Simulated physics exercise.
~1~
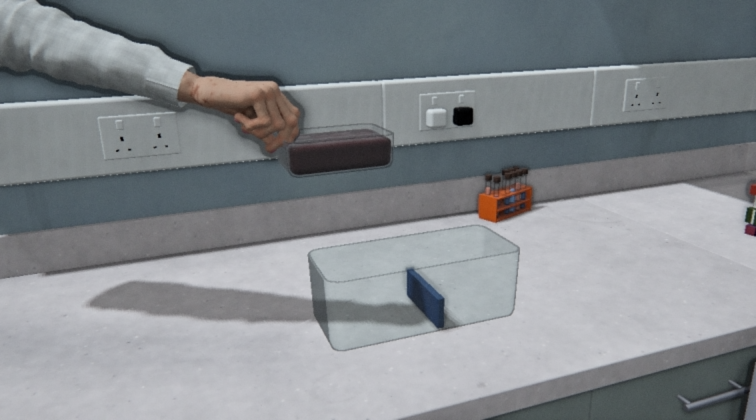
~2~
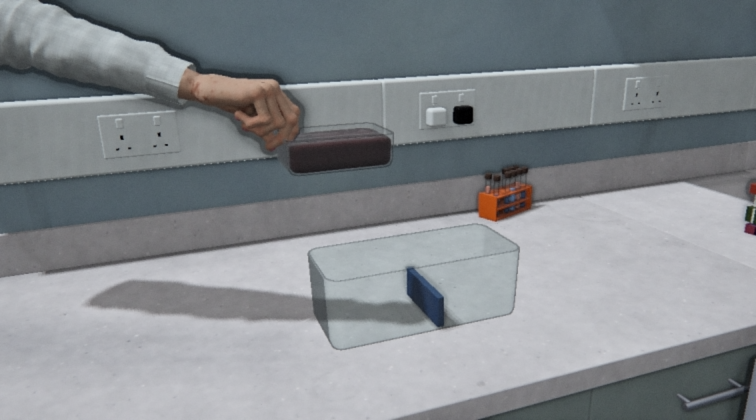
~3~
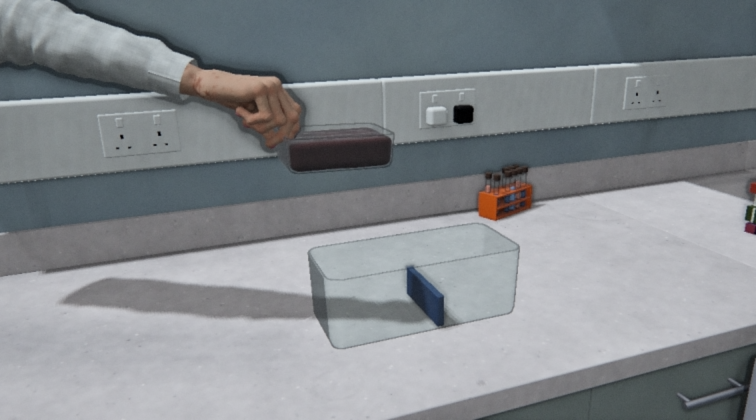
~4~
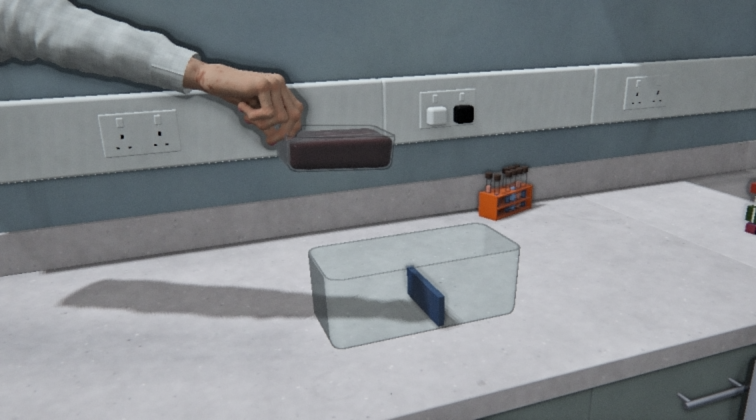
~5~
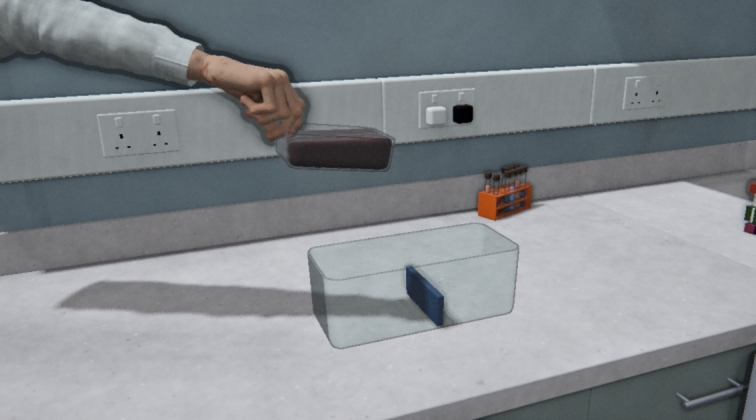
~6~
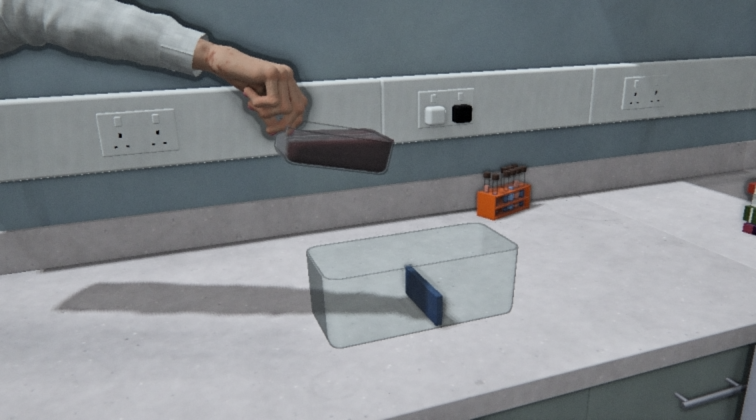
A hand holds a tub of dark liquid above a clear basin and slowly tilts it rightward.
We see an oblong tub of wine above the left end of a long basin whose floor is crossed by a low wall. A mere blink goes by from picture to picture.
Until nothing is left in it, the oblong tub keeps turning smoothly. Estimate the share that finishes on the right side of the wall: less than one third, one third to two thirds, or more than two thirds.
Middle of three bands.
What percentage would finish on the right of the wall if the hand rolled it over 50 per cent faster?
Roughly 55 percent.
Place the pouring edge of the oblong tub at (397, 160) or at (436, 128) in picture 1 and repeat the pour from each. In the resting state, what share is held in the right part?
It would come to near 65 per cent, and then near 75 per cent.
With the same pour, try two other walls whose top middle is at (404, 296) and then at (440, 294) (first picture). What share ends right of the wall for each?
The first placement leaves close to 70 per cent, the second close to 35 per cent.
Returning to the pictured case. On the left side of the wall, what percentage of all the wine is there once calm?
Roughly 35 %.
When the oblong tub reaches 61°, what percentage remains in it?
About 20 per cent.
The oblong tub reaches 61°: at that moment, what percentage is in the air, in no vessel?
Around 45 in a hundred.
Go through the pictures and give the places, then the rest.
Tilt 0°; pouring edge (383, 130); surface from (281, 143) to (381, 133); the long basin's rim runs from (317, 268) to (501, 237); the wall's top is at (424, 284), in the first frame.
Tilt 1°; pouring edge (383, 129); surface from (281, 141) to (381, 133), in the second frame.
Tilt 2°; pouring edge (384, 130); surface from (282, 139) to (381, 132), in the third frame.
Tilt 5°; pouring edge (384, 132); surface from (283, 139) to (382, 133), in the fourth frame.
Tilt 8°; pouring edge (384, 135); surface from (282, 139) to (381, 133), in the fifth frame.
Tilt 13°; pouring edge (384, 138); surface from (281, 138) to (382, 136); 2 per cent is over the edge, in the sixth frame.
A moment on, the oblong tub is tipped part way and 21 per cent is still to pour, 5 is left of the wall and 26 right of it.
Next, the oblong tub is tipped on its side and 5 per cent is still to pour, 24 is left of the wall and 57 right of it.
Then the oblong tub is tipped right over and 0 per cent is still to pour, 32 is left of the wall and 57 right of it.
Later the oblong tub is tipped right over and 0 per cent is still to pour, 33 is left of the wall and 57 right of it.
At rest 33 per cent lies left of the wall, 57 right of it and 10 outside.
